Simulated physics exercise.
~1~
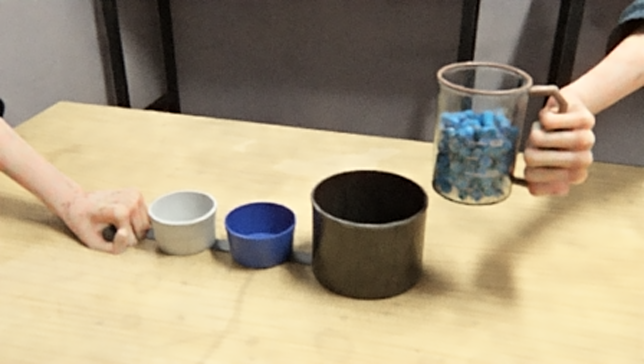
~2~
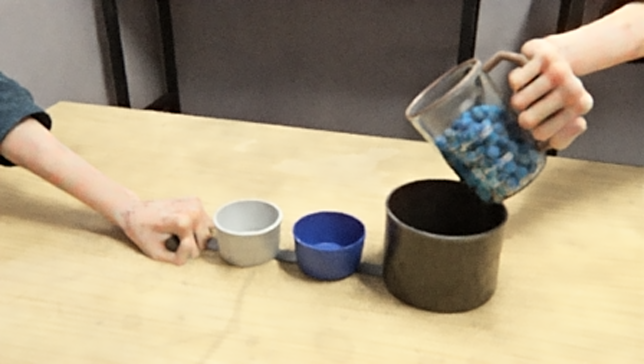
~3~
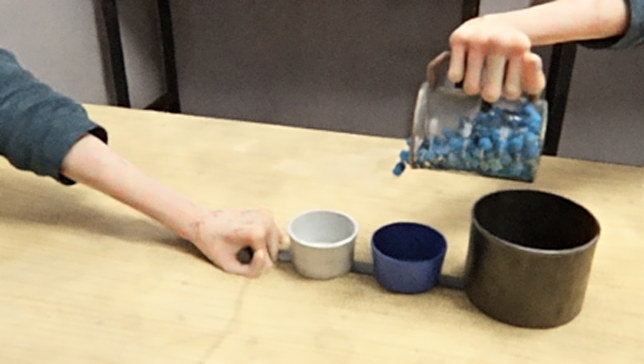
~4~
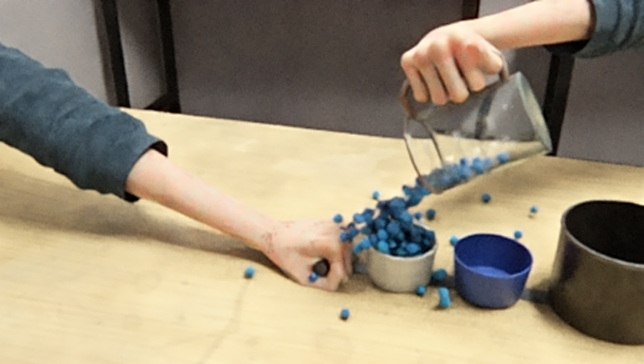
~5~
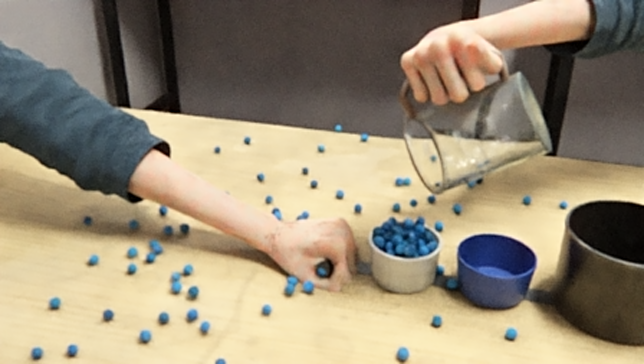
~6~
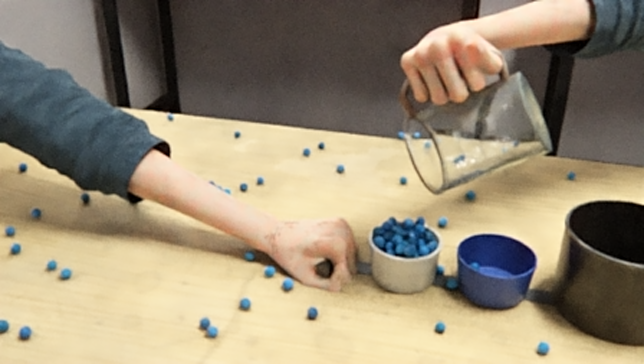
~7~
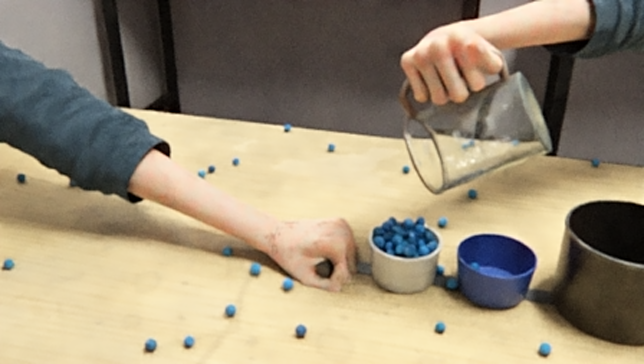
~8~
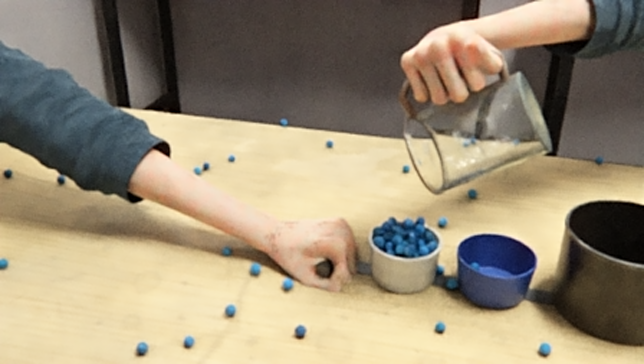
Blue beads spilled across the table as one hand tipped a clear jug over the white dish while another hand slid the joined row of white dish, blue dish and black pot right, leaving the white dish heaped and many beads scattered around.
